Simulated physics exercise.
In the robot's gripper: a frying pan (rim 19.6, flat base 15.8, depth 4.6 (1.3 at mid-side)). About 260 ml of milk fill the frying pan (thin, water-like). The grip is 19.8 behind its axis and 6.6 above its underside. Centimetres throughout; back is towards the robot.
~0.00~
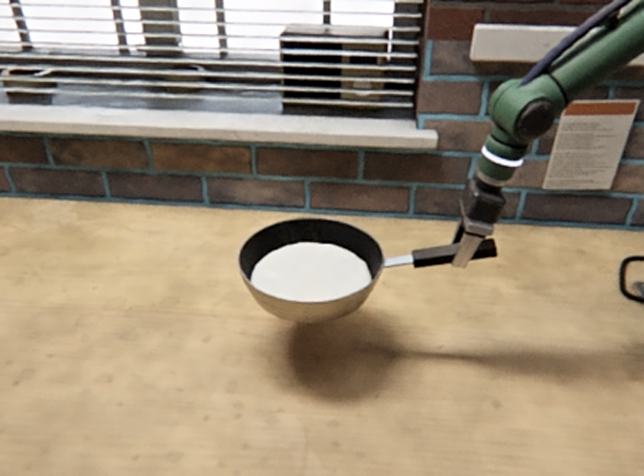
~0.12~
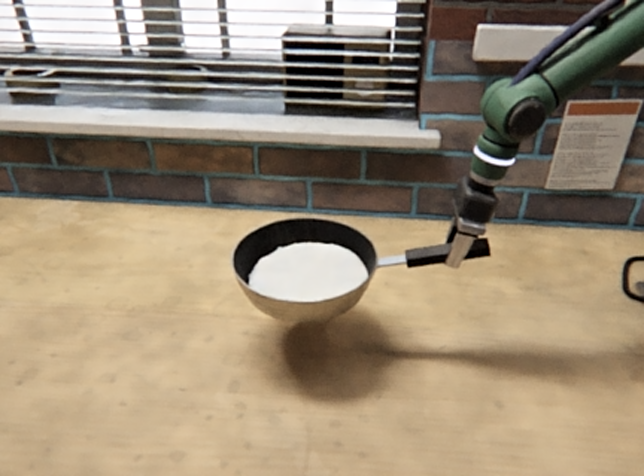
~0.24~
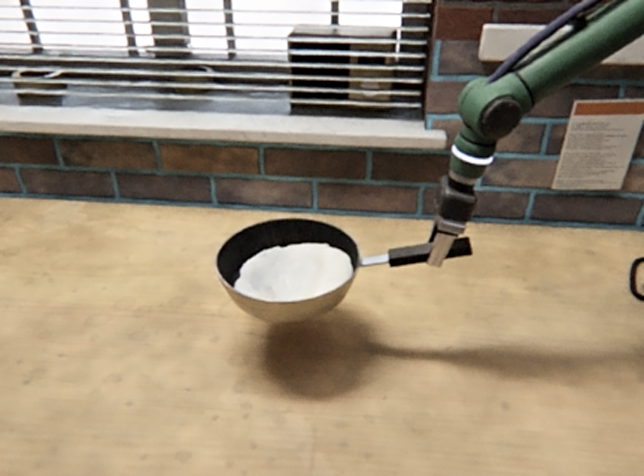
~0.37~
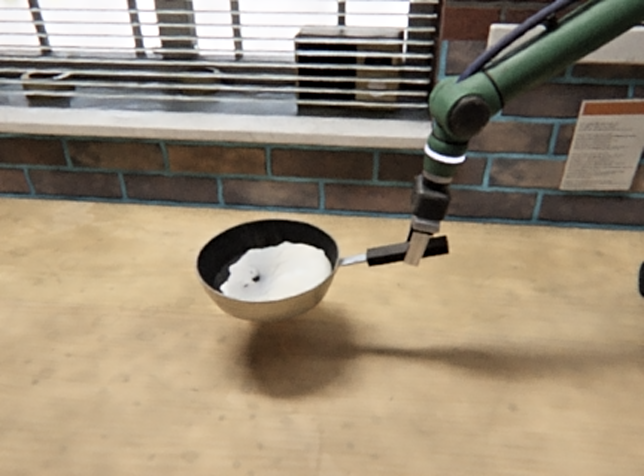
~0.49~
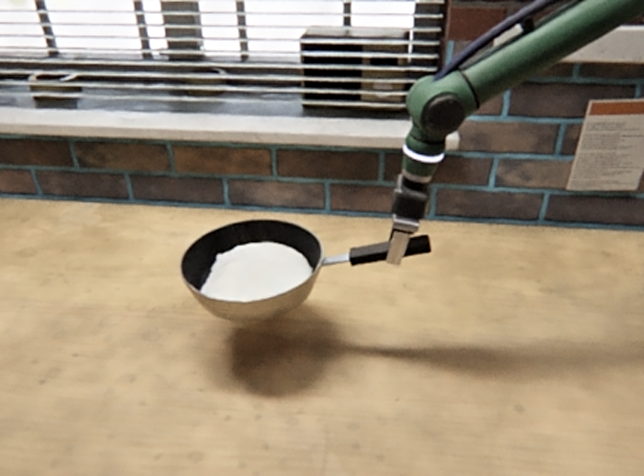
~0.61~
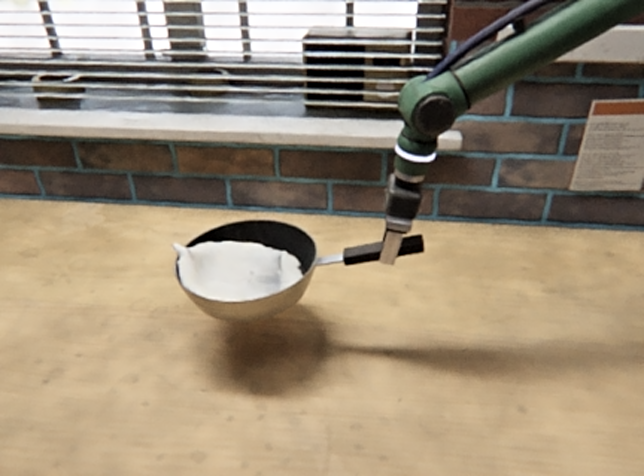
At first, a green robot arm holds a frying pan of milk level above a wooden surface, in front of a brick wall and window blinds. The arm moves the pan a short way left, and the milk shifts and ripples inside. Finally, the milk rises along the pan's left side.
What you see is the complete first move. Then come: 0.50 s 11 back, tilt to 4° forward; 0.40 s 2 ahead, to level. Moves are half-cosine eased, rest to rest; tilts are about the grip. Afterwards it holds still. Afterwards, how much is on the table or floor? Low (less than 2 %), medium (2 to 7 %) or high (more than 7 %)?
On the table or floor the share is medium, 2 to 7 %.
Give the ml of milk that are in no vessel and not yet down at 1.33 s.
Some 0 ml.
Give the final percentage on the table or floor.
Some 3 per cent.
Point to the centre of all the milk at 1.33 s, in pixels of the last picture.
Around (330, 281).
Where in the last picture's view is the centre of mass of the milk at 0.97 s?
Around (306, 285).
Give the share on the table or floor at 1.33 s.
Some 3 per cent.
After 0.97 s, tilted 4° forward, liquid up to 16 above the table; 250 ml in the frying pan, 10 ml on the table or floor.
After 1.33 s, tilted 2° forward, liquid up to 15 above the table; 250 ml in the frying pan, 10 ml on the table or floor.
After 1.71 s, level, liquid up to 15 above the table; 250 ml in the frying pan, 10 ml on the table or floor.
After 2.51 s, level, liquid up to 15 above the table; 250 ml in the frying pan, 10 ml on the table or floor.
At rest, 250 ml in the frying pan, 10 ml on the table or floor. That is 3 % on the table or floor.
